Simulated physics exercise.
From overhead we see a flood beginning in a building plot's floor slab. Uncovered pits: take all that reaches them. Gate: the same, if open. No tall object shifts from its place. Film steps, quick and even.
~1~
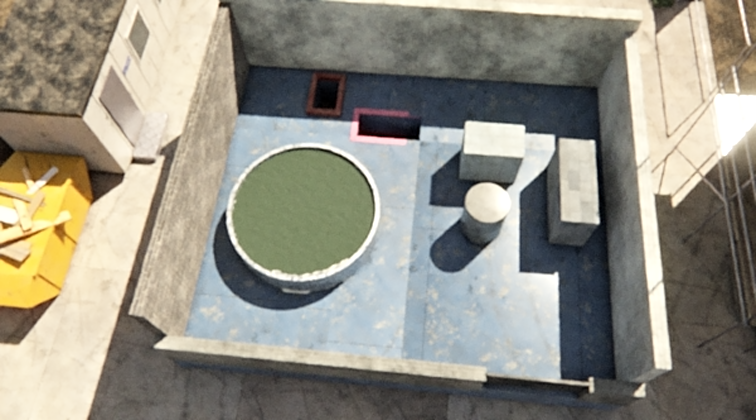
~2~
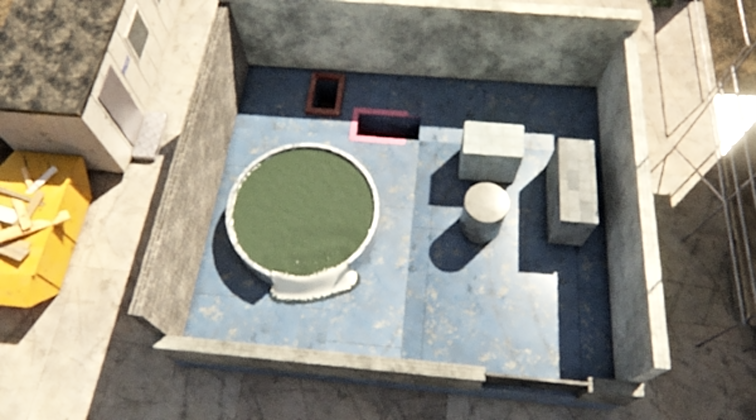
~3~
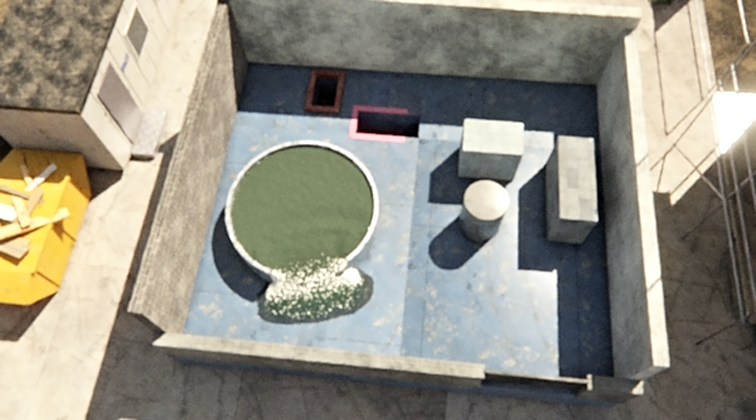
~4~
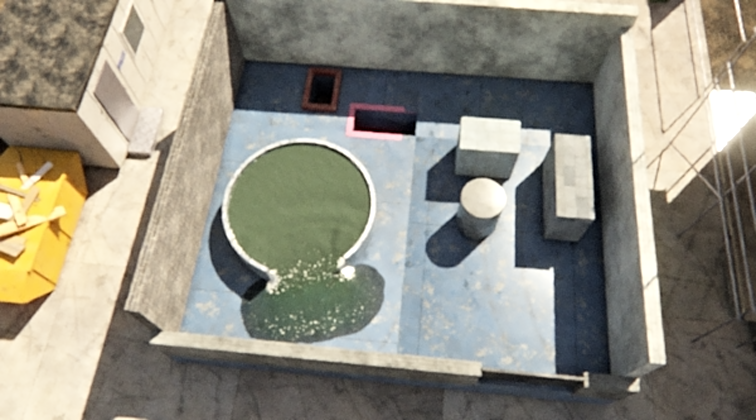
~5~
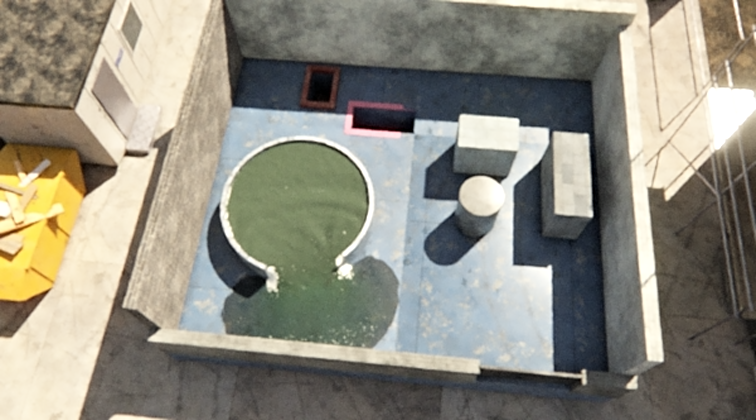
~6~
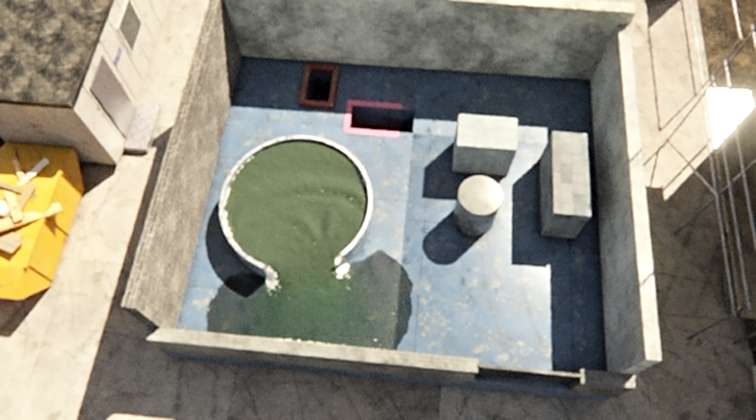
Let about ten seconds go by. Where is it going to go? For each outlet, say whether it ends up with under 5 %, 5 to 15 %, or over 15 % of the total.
The gate stays lower than five per cent, the red pit stays lower than five per cent, the pink pit stays lower than five per cent.
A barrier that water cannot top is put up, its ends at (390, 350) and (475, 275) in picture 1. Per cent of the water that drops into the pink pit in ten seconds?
Share for the pink pit - 8 percent.
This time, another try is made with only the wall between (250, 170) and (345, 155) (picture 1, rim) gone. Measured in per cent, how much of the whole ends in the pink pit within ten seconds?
For pink, roughly 20 in a hundred.
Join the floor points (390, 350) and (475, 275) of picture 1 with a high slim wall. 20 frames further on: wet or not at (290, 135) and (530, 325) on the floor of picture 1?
Spared, then swamped.
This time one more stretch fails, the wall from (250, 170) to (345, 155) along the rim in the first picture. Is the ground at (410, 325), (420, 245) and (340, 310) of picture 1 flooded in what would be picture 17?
Note, points one to three: Unreached / unreached / unreached.
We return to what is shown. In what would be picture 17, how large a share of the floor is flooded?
My best guess is some 25 %.
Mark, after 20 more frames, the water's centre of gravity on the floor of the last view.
Estimate: (334, 262).
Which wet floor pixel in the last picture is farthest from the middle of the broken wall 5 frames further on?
Farthest reach: About (491, 368).
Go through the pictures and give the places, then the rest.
In the first picture, the pool at (304, 210) is whole and still.
In the second picture, water pours out at (313, 284) and has run to (356, 278).
In the third picture, the front is at (264, 311), out from the gap at (313, 282).
In the fourth picture, the front is at (256, 333), out from the gap at (310, 281).
In the fifth picture, water pours out at (309, 278) and has run to a hidden place.
In the sixth picture, the front is at a hidden place, out from the gap at (307, 277).
A moment on, water covers 15 % of the floor; the gate 0 %, the red pit 0 %, the pink pit 0 %.
Next, water covers 25 % of the floor; the gate 0 %, the red pit 0 %, the pink pit 0 %.
Then, water covers 45 % of the floor; the gate 0 %, the red pit 0 %, the pink pit 0 %.
Later, water covers 70 % of the floor; the gate 0 %, the red pit 0 %, the pink pit 0 %.
In the end, water covers 95 % of the floor; the gate 0 %, the red pit 0 %, the pink pit 3 %.
